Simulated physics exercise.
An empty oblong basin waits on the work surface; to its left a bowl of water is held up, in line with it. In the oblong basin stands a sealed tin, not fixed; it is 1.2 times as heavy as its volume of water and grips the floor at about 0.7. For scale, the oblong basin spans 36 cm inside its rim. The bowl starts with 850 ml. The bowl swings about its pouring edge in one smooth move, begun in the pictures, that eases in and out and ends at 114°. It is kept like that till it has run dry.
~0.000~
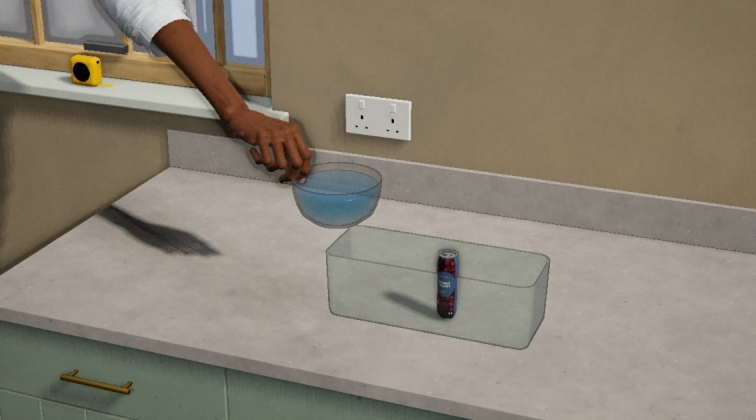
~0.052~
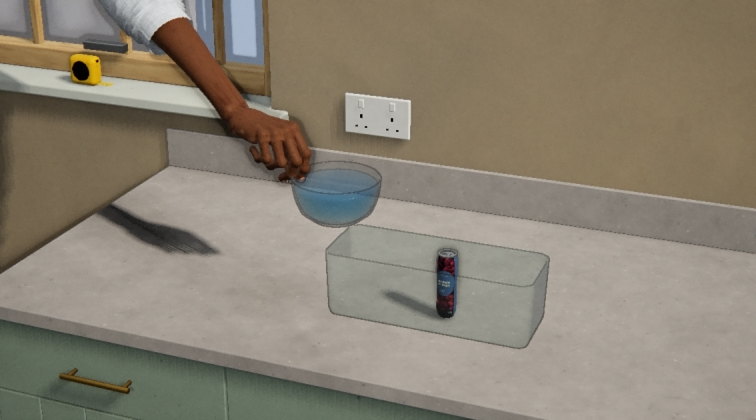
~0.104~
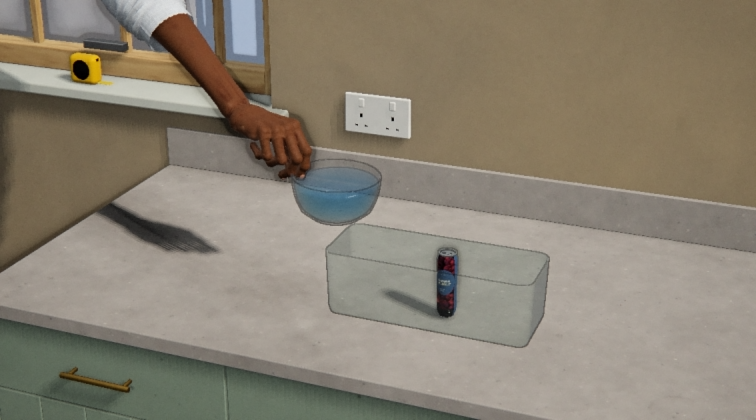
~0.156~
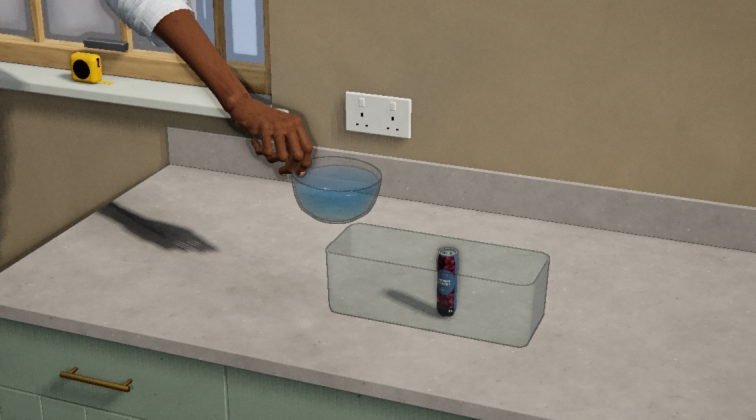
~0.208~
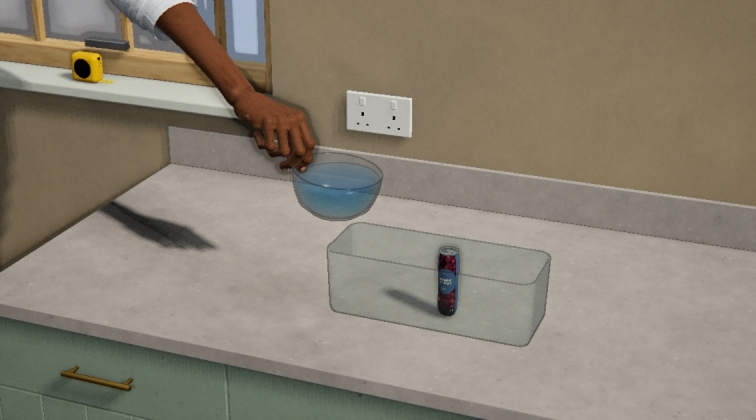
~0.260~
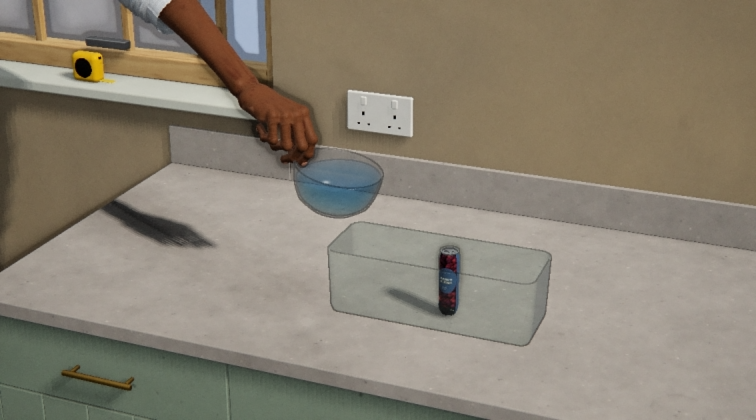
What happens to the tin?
It topples.
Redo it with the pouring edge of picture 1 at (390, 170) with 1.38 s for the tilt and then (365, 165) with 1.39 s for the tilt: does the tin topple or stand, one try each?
First it keeps standing; then it stays up.
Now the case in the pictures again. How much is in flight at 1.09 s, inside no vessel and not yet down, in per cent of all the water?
Some 10 per cent.
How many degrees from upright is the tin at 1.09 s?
Near 10° from upright.
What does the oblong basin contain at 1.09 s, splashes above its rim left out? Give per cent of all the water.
Some 88 per cent.
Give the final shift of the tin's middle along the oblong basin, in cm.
About 8.0 cm.
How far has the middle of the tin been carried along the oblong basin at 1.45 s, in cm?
Some 8 cm.
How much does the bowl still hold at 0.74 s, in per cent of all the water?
Near 48 in a hundred.
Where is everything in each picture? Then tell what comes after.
It leans 0°; its right rim is at (378, 185); the water meets the walls at (299, 178) and (378, 189); the oblong basin's rim runs from (338, 240) to (542, 273); the tin's top is at (448, 257), in the first frame.
It leans 0°; its right rim is at (378, 184); the water meets the walls at (299, 176) and (377, 188), in the second frame.
It leans 2°; its right rim is at (378, 183); the water meets the walls at (299, 175) and (378, 187), in the third frame.
It leans 4°; its right rim is at (378, 183); the water meets the walls at (299, 173) and (378, 184), in the fourth frame.
It leans 7°; its right rim is at (379, 182); the water meets the walls at (300, 171) and (379, 182), in the fifth frame.
It leans 10°; its right rim is at (380, 182); the water meets the walls at (301, 167) and (380, 179), in the sixth frame.
After 0.74 s the tilt is 65° and 48 per cent is still to pour; the tin stands where it began.
After 1.09 s the tilt is 104° and 2 per cent is still to pour; the tin leans 9°.
After 1.45 s the tilt is 114° and 0 per cent is still to pour; the tin lies on its side.
After 1.85 s the tilt is 114° and 0 per cent is still to pour; the tin lies on its side.
In the end the tin lies on its side.
